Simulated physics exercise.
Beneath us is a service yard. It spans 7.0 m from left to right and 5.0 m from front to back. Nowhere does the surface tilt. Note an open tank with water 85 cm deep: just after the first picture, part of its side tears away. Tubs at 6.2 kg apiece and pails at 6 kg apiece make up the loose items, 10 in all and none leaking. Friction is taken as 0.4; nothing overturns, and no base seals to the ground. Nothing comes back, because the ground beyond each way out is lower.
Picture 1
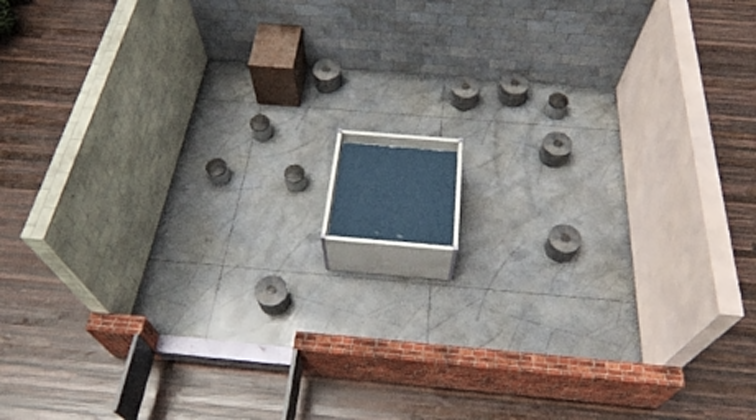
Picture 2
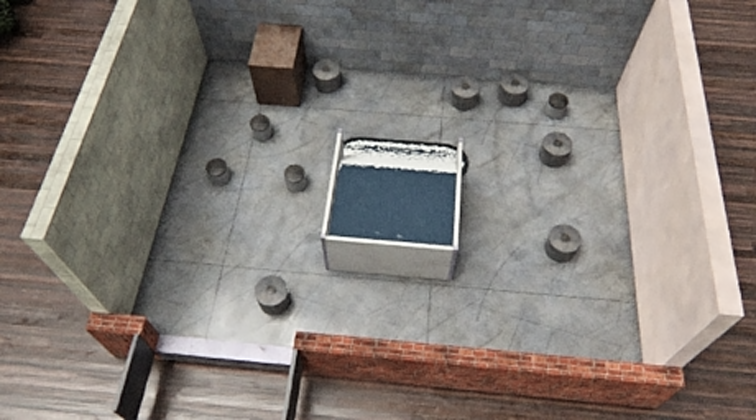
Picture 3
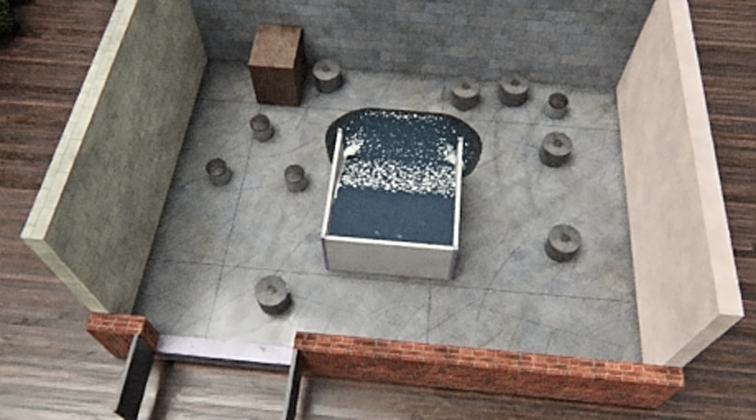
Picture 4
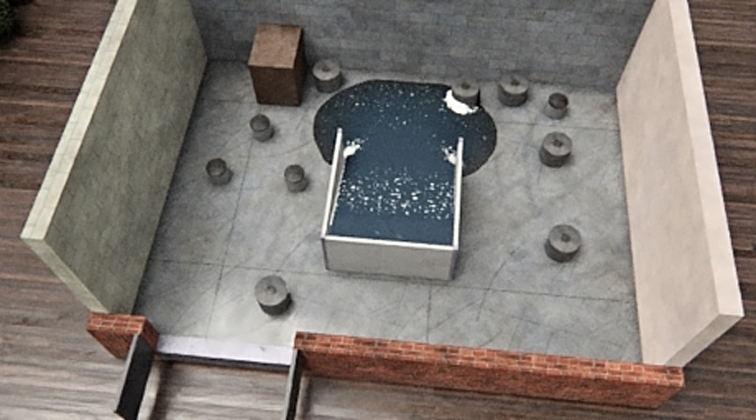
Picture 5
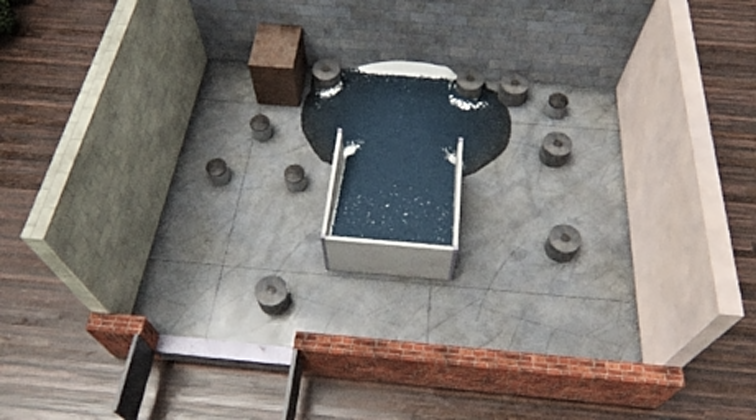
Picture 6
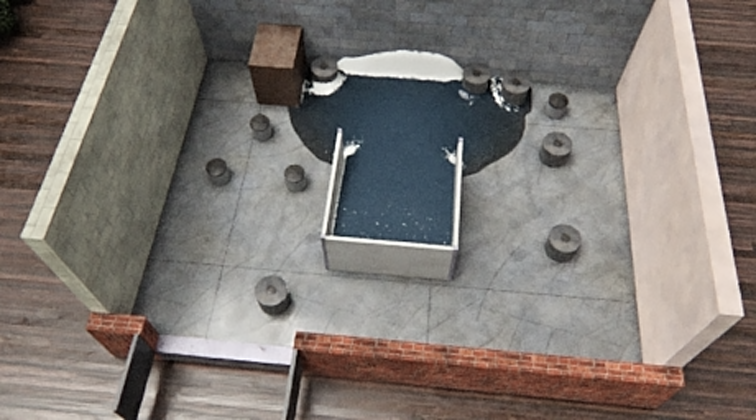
Dark water pours from the tank's open back side and spreads to the rear wall.
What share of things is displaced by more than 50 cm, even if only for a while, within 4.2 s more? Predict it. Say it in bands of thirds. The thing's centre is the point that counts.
I predict the proportion will top two thirds or equal it.
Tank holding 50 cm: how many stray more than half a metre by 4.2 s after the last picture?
Then 7 of them.
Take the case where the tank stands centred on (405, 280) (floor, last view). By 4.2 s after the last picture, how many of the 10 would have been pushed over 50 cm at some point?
Then the count would be 9.
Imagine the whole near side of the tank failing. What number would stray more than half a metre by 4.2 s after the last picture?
You'd get 7 in that case.
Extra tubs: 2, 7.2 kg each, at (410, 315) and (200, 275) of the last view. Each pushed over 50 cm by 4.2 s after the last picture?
Below, above.
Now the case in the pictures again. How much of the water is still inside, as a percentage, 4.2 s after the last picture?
I'd say some 94 percent hasn't gone yet.
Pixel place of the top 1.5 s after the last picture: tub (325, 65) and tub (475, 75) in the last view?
Somewhere around (304, 138) and (599, 133).
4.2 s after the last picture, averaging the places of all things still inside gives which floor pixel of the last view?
The centre is close to (389, 284).
Then, 0.4 s after the last picture 1 of 10 are over 50 cm from their spots; 2 afloat.
Then, 1.5 s after the last picture 4 of 10 are over 50 cm from their spots; 3 afloat.
Then, 2.8 s after the last picture 10 of 10 are over 50 cm from their spots; 1 afloat.
Then, 4.2 s after the last picture 10 of 10 are over 50 cm from their spots, and 10 have been at some point; 5 afloat.
